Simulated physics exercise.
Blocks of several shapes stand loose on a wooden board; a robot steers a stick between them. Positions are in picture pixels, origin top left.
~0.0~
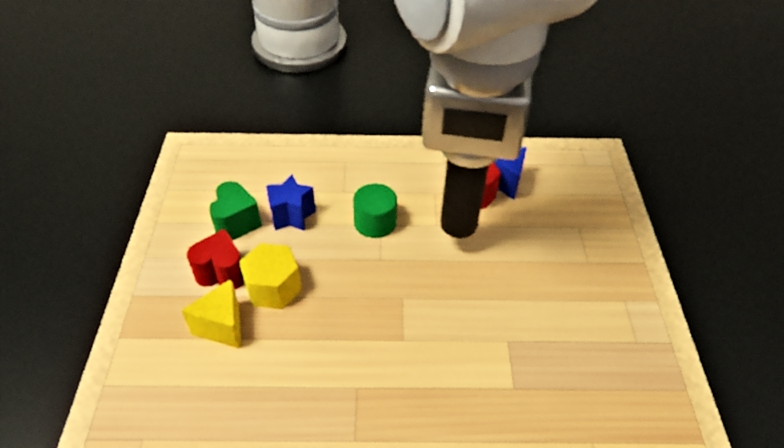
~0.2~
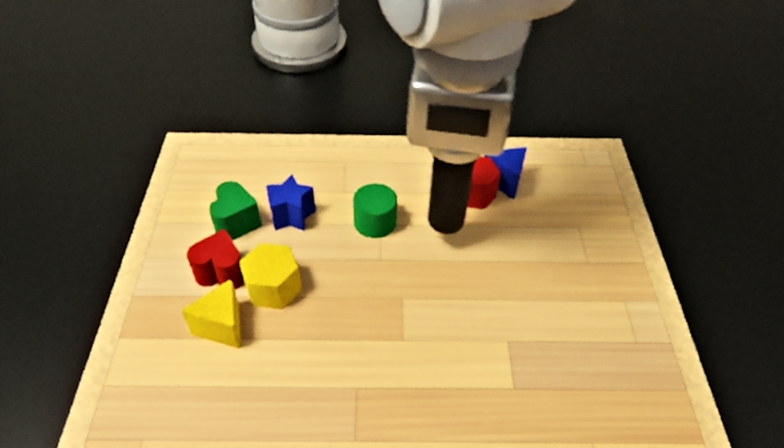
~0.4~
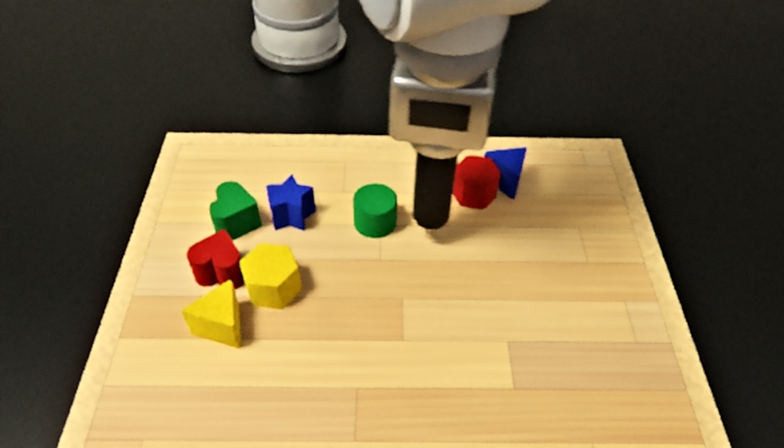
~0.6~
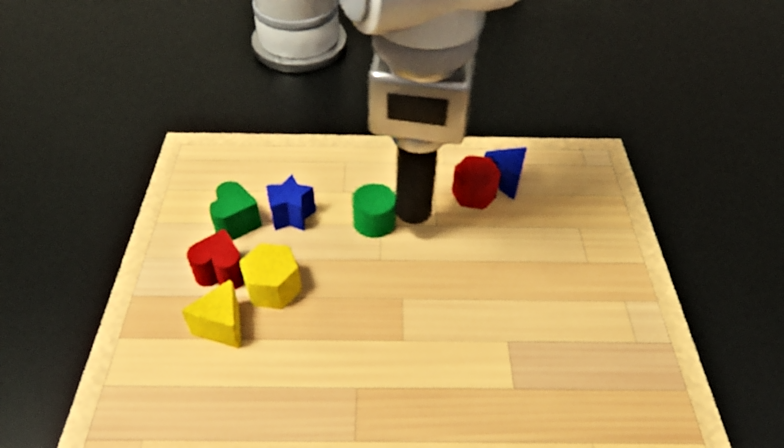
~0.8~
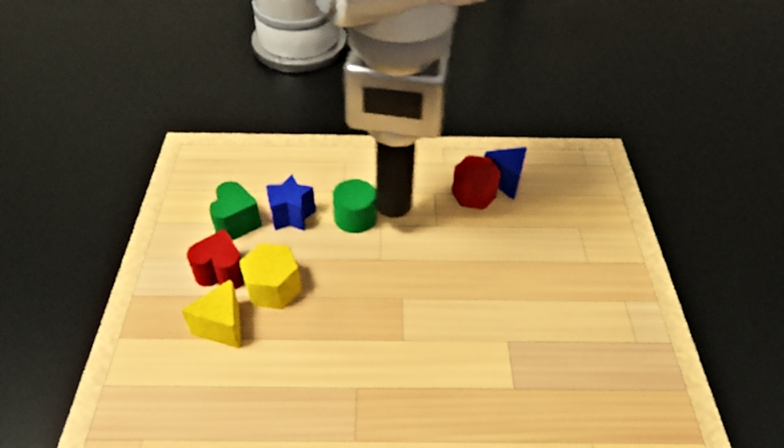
A robot arm moved its black stick leftward across the wooden board, away from the red and blue blocks, then nudged the green round block slightly left toward the blue star.
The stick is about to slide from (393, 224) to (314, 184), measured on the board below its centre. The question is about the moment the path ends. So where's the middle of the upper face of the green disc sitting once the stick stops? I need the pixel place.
I predict (272, 165).
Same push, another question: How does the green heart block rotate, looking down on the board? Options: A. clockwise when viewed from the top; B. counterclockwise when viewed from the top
That would be A.
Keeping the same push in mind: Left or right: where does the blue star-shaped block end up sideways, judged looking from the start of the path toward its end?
My answer: Left.
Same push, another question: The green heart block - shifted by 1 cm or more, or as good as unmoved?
The result: It moves.
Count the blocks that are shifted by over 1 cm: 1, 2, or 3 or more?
At least three of them.
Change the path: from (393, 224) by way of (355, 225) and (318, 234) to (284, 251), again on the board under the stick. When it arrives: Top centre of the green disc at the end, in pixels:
By then it is at (301, 183).
What follows on the original path. One third of the way, stick (365, 192); blue star-shaped block (280, 191), turned 15° anticlockwise; green disc (325, 183).
Two thirds of the way, stick (338, 179); green heart block (223, 202); blue star-shaped block (265, 187), turned 55° anticlockwise; green disc (298, 171).
At the end, stick (312, 166); green heart block (217, 206), turned 20° clockwise; blue star-shaped block (252, 189), turned 85° anticlockwise; green disc (272, 165); red six-sided block still.
